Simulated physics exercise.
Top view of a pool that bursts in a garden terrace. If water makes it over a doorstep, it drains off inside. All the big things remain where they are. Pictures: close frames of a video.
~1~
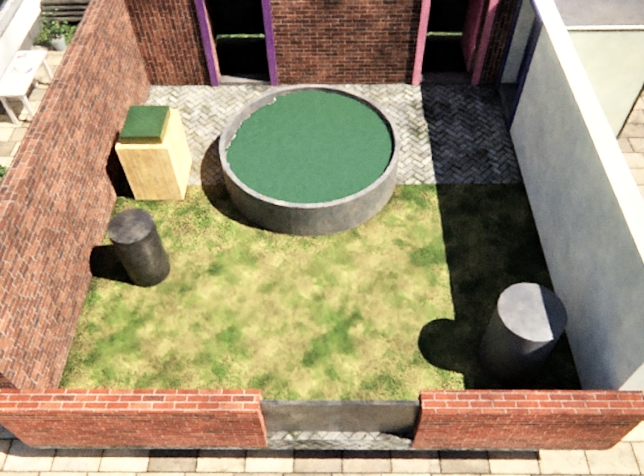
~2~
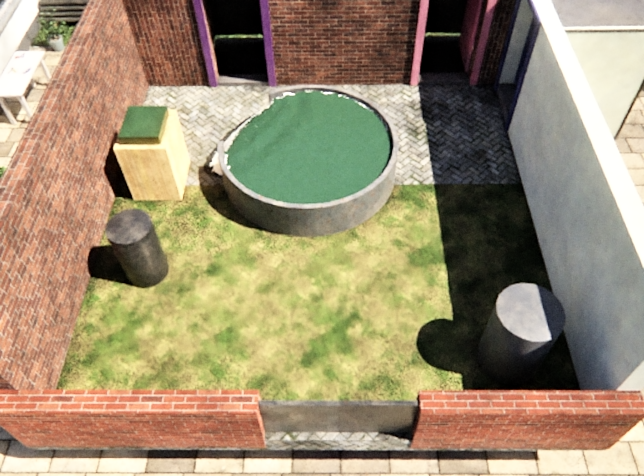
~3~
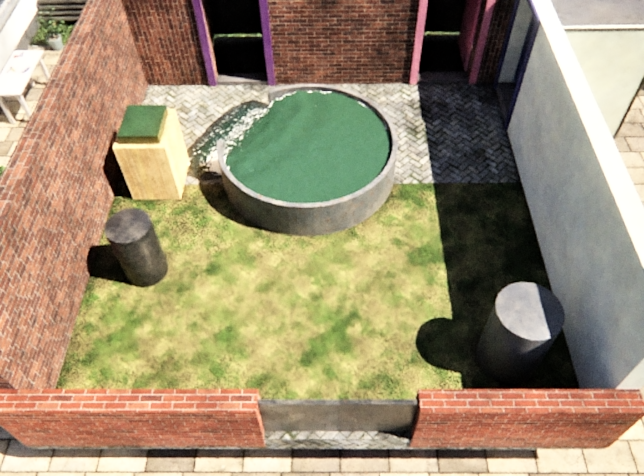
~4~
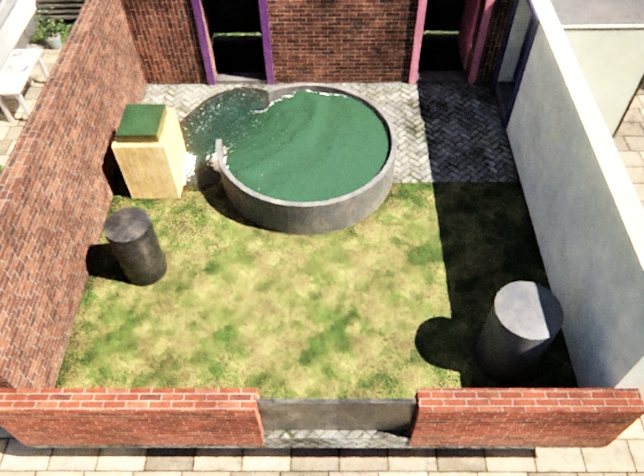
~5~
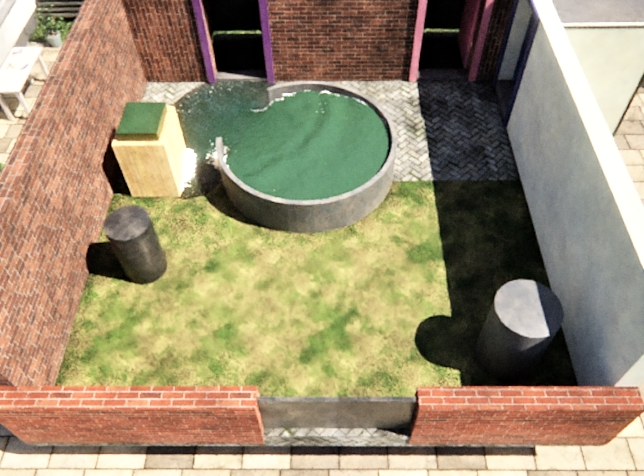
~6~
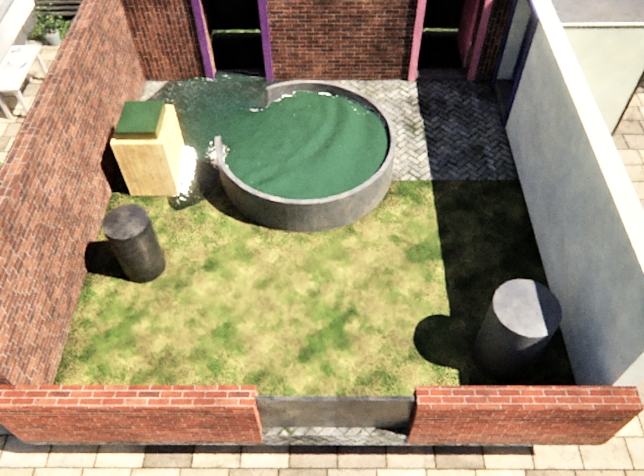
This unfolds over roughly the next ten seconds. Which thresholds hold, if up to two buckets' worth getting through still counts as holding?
The blue door holds; the purple door does not hold; the pink door holds.
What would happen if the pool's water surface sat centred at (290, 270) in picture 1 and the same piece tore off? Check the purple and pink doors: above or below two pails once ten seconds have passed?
Lab note - purple door crosses the line; pink door never reaches it.
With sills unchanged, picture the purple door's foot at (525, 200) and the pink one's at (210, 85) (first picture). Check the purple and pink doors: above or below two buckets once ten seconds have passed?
The purple door falls short, and the pink door overflows.
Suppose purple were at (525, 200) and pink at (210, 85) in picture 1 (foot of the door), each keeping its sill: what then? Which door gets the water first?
The door marked pink, I'd say.
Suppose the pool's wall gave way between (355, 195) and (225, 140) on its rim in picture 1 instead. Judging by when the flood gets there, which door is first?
Answer: The door marked purple.
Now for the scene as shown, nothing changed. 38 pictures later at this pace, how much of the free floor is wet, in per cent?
I'd say 65 per cent.
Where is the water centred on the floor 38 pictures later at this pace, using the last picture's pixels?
Close to (259, 166), I reckon.
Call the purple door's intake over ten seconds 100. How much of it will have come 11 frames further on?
It works out at roughly 15 percent of the ten-second total.
A moment on, water covers 15 % of the floor; the blue door not reached, the purple door under two buckets in, the pink door not reached.
Next, water covers 20 % of the floor; the blue door not reached, the purple door over two buckets in, the pink door not reached.
Then, water covers 35 % of the floor; the blue door not reached, the purple door far over two buckets in, the pink door not reached.
Later, water covers 65 % of the floor; the blue door wet at the sill, nothing in, the purple door far over two buckets in, the pink door wet at the sill, nothing in.
In the end, water covers 95 % of the floor; the blue door wet at the sill, nothing in, the purple door far over two buckets in, the pink door under two buckets in.
